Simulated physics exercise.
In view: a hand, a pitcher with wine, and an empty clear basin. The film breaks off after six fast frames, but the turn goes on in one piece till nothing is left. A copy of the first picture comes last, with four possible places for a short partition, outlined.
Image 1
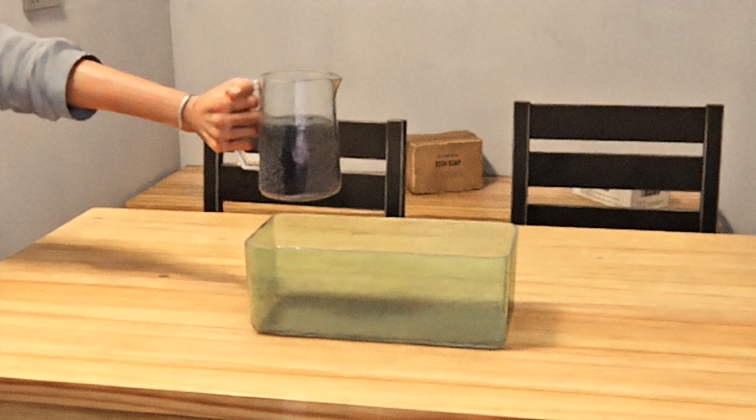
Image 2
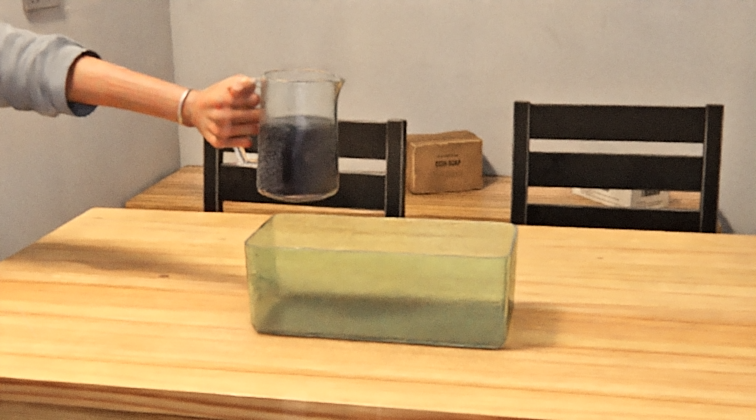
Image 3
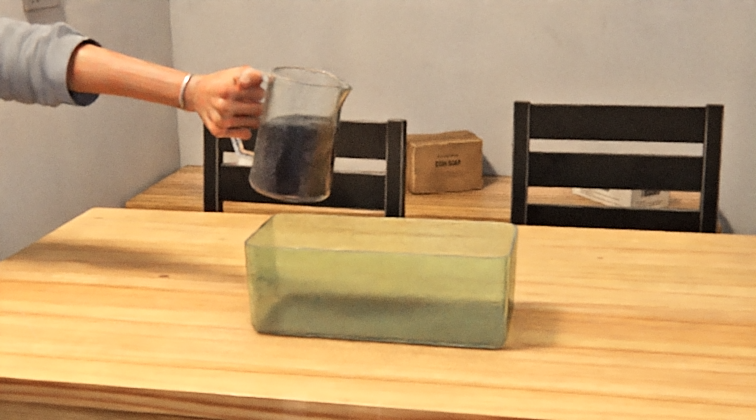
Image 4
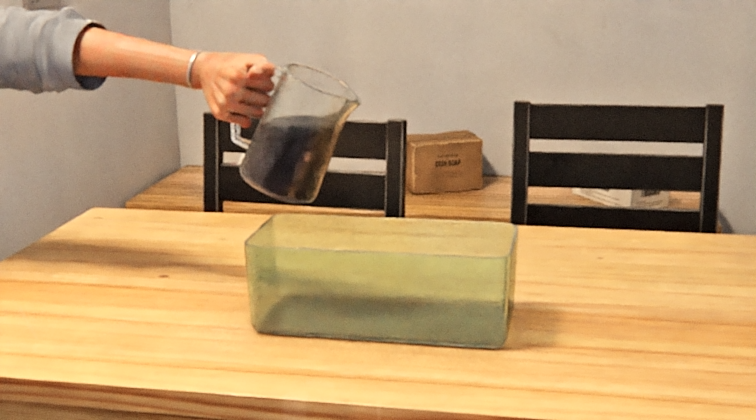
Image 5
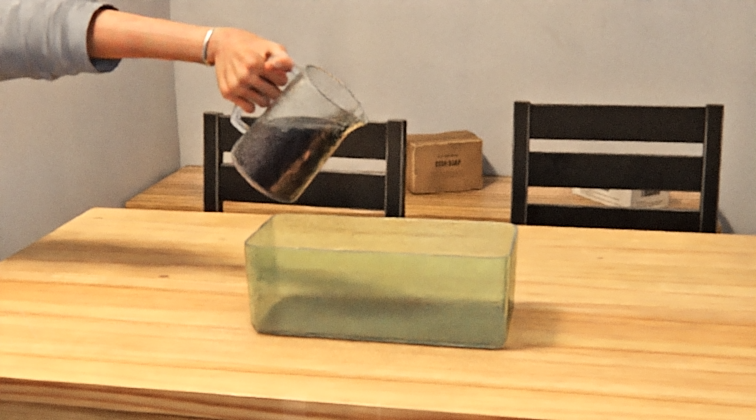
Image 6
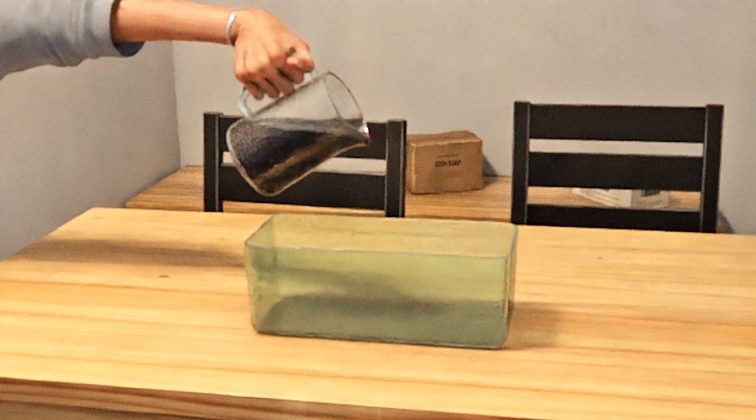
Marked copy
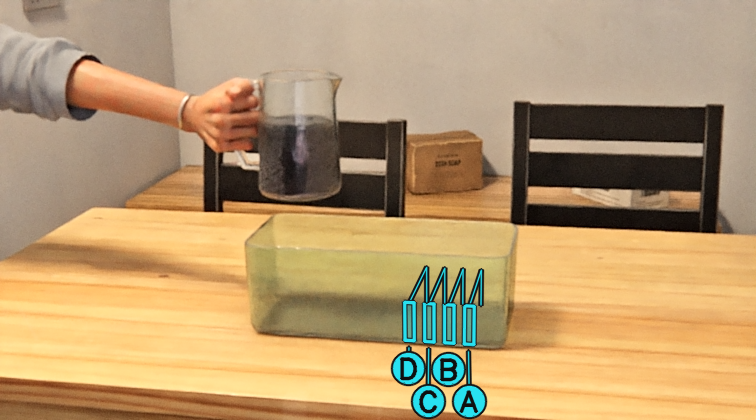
A hand holds a glass pitcher of dark liquid and tilts it rightward above a clear basin.
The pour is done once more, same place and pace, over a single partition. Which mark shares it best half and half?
D works best here.
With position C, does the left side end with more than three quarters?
Yes, it does.
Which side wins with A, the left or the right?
More ends on the left.
On the marked copy, A at (468, 351); B at (448, 350); C at (428, 348); D at (408, 347).
With A, about 95 % ends left of the wall and 3 % right of it.
With B, about 94 % ends left of the wall and 4 % right of it.
With C, about 95 % ends left of the wall and 3 % right of it; 3 % is lost outside.
With D, about 55 % ends left of the wall and 44 % right of it.
